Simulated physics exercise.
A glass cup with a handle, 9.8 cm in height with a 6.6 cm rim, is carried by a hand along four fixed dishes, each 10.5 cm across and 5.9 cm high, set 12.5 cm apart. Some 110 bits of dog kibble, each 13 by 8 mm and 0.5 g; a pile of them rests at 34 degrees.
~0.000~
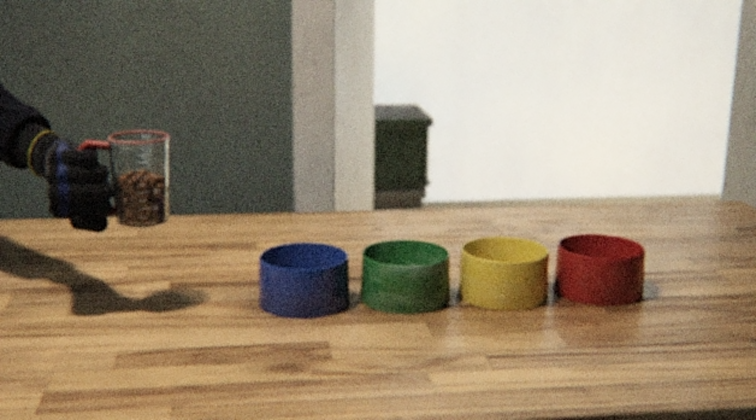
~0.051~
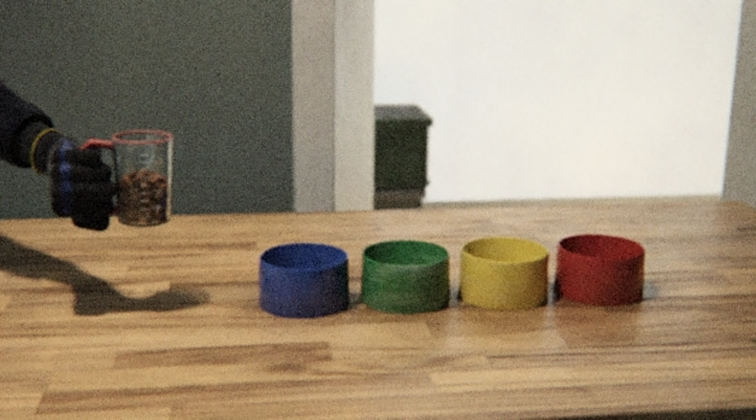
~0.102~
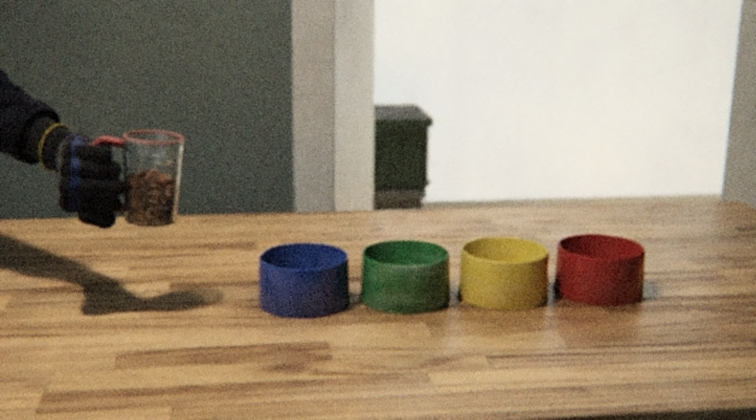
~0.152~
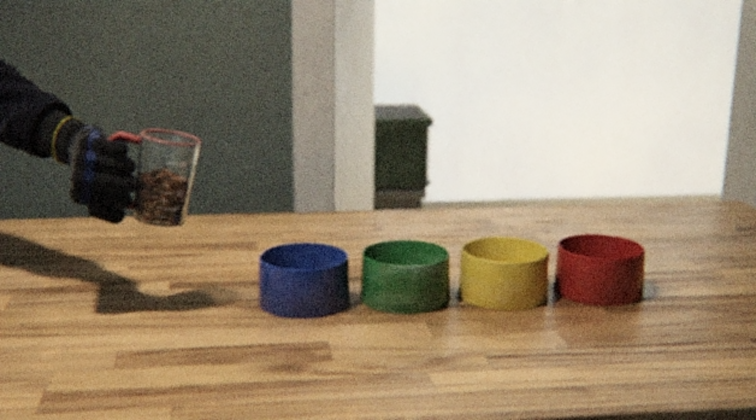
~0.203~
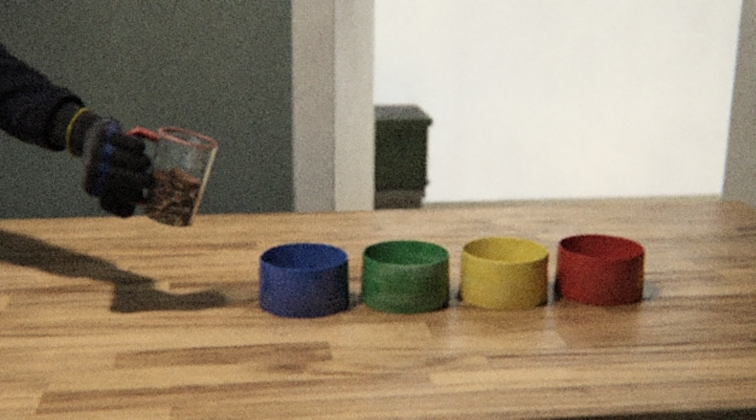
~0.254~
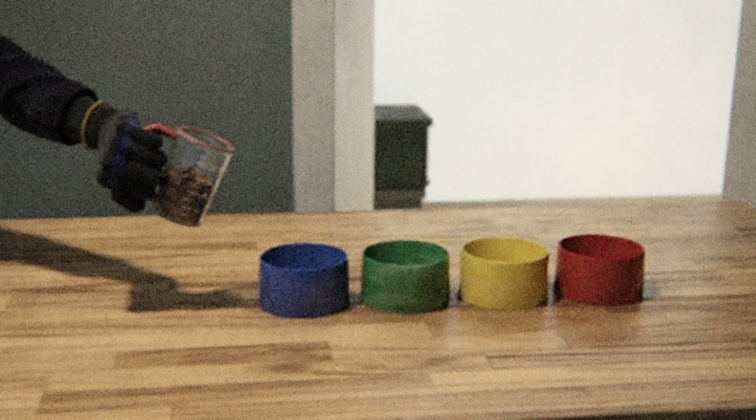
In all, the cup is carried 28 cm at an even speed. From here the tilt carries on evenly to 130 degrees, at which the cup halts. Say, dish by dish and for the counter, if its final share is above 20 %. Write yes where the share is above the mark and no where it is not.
Red: No, blue: No, green: Yes, yellow: No, counter: No.
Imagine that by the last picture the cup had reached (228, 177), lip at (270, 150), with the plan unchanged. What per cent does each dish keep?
It'd finish with red at 0, blue at 0, green at 100 and yellow at 0.
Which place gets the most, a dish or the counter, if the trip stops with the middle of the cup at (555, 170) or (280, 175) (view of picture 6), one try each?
The largest share ends at yellow first and at blue second.
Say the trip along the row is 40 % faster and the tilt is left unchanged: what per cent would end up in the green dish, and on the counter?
Then the green dish gets 100 and the counter 0.
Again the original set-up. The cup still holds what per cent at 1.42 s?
Roughly 0 in a hundred.
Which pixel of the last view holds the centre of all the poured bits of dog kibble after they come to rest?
(414, 285).
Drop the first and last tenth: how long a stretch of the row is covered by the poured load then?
I'd estimate close to 6 cm.
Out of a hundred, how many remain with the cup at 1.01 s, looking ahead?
About 95 %.
Then, at 0.71 s, tilt 74 degrees; cup holds 100 %.
Then, at 1.01 s, tilt 108 degrees; cup holds 95 %.
After 1.42 s, tilt 130 degrees; cup holds 0 %, green 95 %.
At rest (2.0 s), red 0 %, blue 0 %, green 95 %, yellow 0 %, counter 0 %.
